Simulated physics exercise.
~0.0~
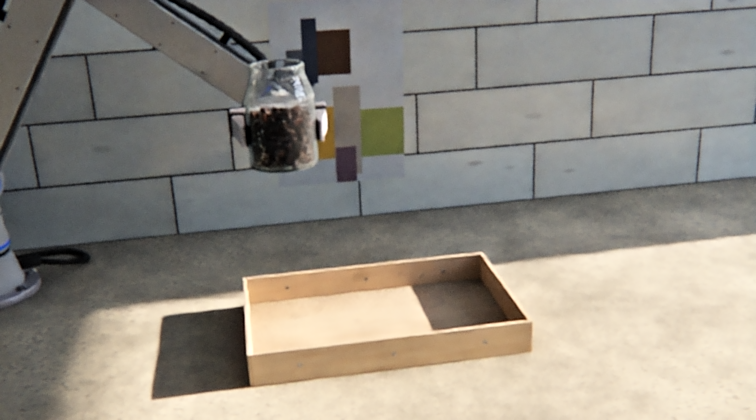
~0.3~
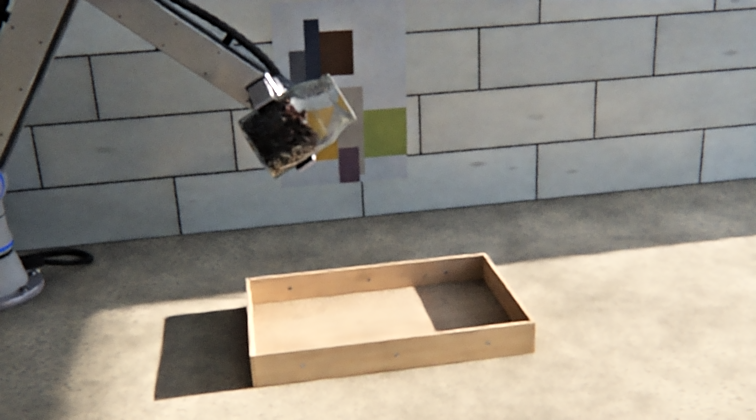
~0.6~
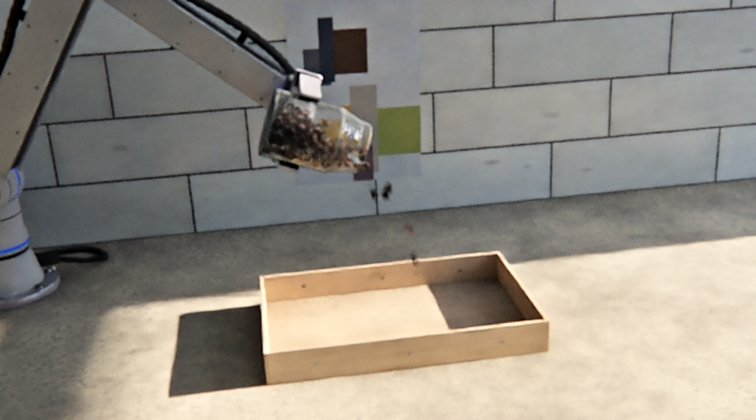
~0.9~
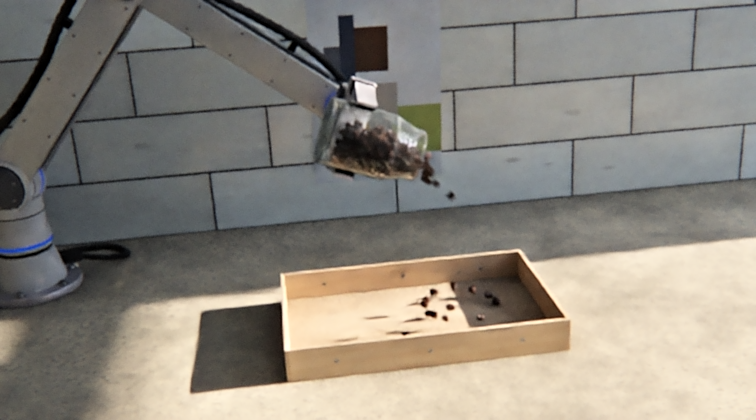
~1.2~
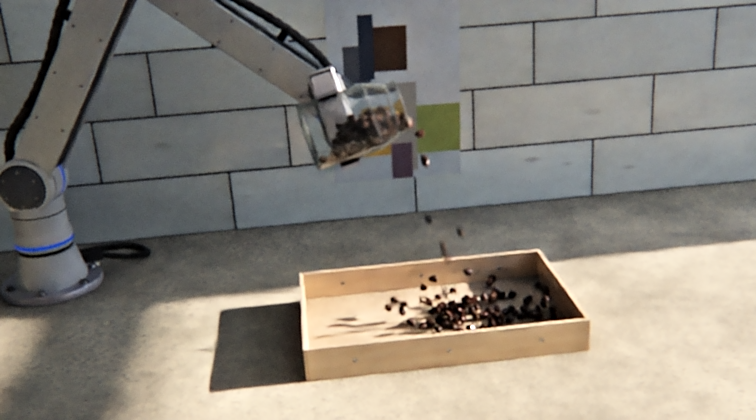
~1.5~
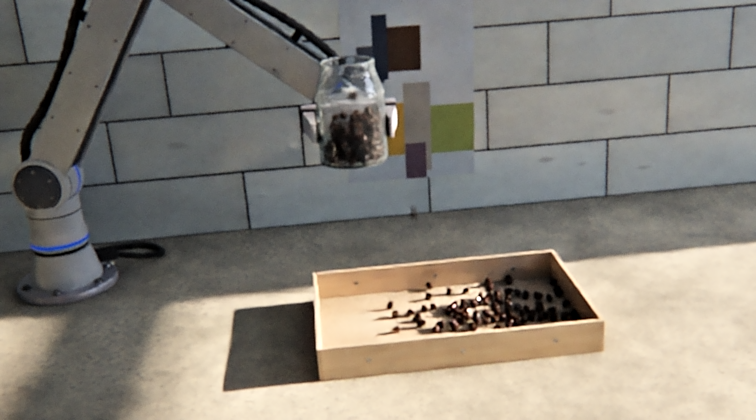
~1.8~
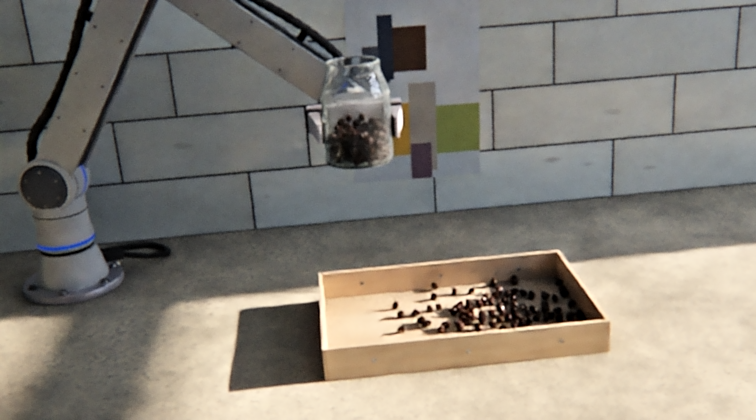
The footage shows a robot arm tipping a clear glass jar of dark beans to the right above a shallow wooden tray, spilling part of the load into it, then turning the jar upright again, with many beans still inside and others scattered across the tray.
